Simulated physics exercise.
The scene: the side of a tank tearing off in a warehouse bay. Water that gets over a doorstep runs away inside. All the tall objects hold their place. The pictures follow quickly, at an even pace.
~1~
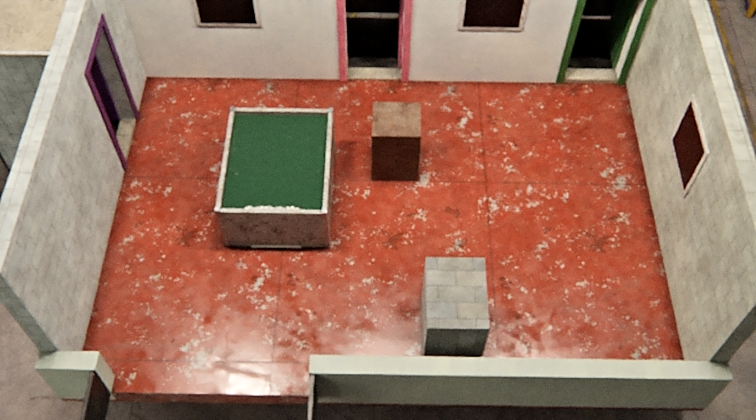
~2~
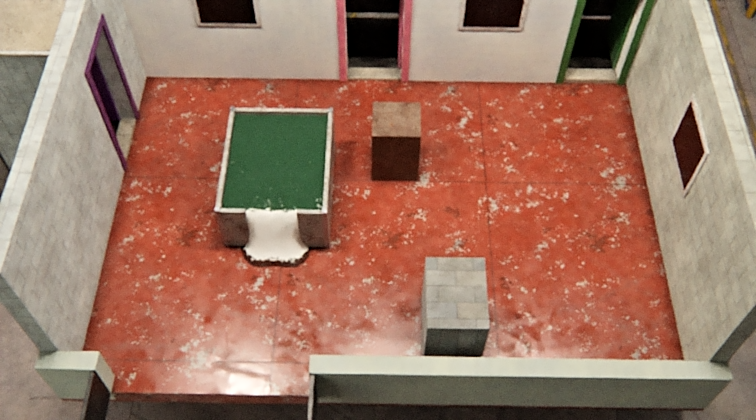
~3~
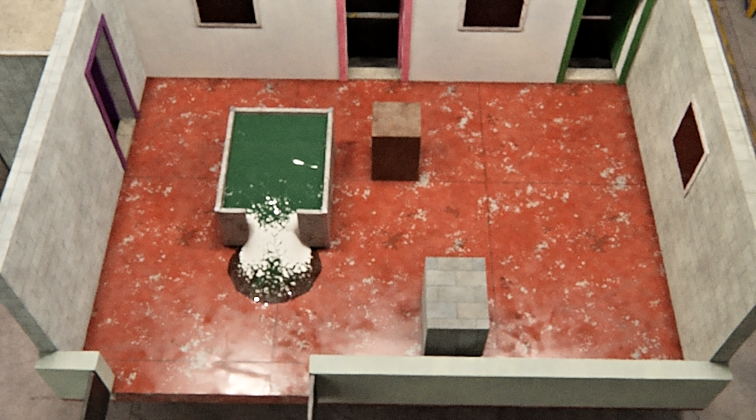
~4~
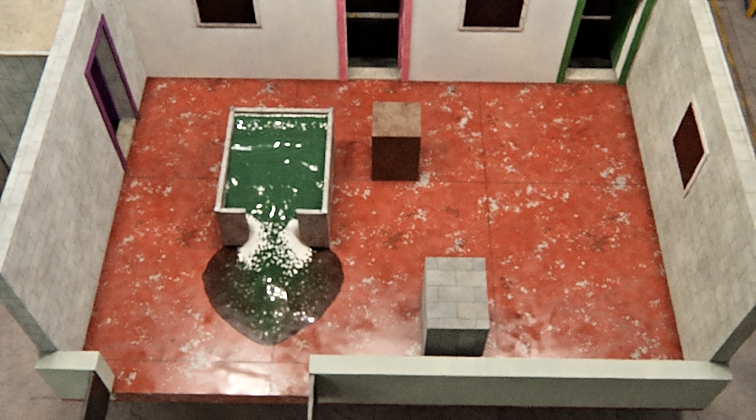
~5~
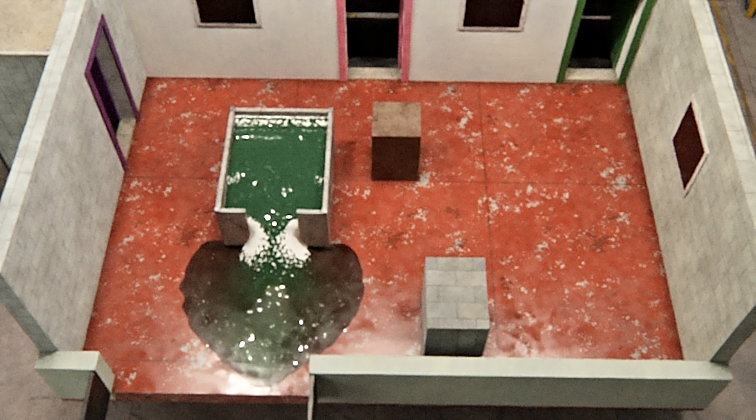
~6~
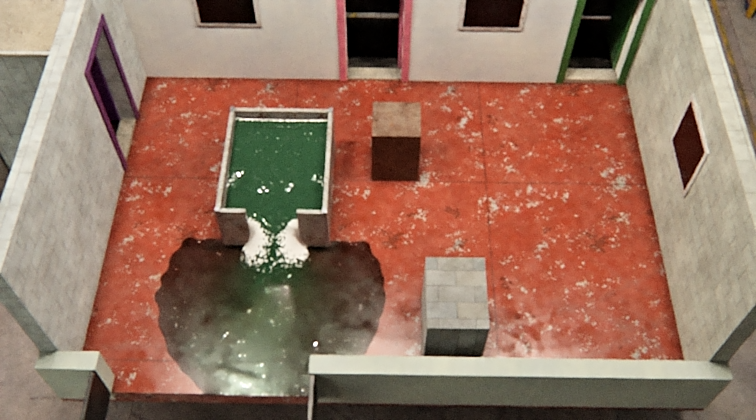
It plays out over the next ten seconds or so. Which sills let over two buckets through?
One by one: The green door admits no more than that; the pink door admits no more than that; the purple door admits no more than that.
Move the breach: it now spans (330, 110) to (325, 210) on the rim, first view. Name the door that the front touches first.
That is the pink door.
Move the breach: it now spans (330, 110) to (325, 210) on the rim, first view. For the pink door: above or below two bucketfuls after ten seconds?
In short: Pink door lets more in.
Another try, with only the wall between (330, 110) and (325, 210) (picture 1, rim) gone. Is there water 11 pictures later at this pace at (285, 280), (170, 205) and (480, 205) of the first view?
In that order: No water, not flooded, wet.
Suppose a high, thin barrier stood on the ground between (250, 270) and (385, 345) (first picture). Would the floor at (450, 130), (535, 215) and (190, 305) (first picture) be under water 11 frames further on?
One after the other: No water, under water, wet.
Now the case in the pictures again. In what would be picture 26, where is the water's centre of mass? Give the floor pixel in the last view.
Close to (310, 247).
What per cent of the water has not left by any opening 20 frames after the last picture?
Near 66 in a hundred.
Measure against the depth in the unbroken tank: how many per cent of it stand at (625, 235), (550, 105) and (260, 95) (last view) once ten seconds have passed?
In that order: 2, 2 and 0 per cent.
A moment on, water covers 20 % of the floor; the green door not reached, the pink door not reached, the purple door not reached.
Next, water covers 20 % of the floor; the green door not reached, the pink door not reached, the purple door not reached.
Then, water covers 35 % of the floor; the green door not reached, the pink door not reached, the purple door not reached.
Later, water covers 45 % of the floor; the green door not reached, the pink door not reached, the purple door not reached.
In the end, water covers 65 % of the floor; the green door wet at the sill, nothing in, the pink door wet at the sill, nothing in, the purple door wet at the sill, nothing in.
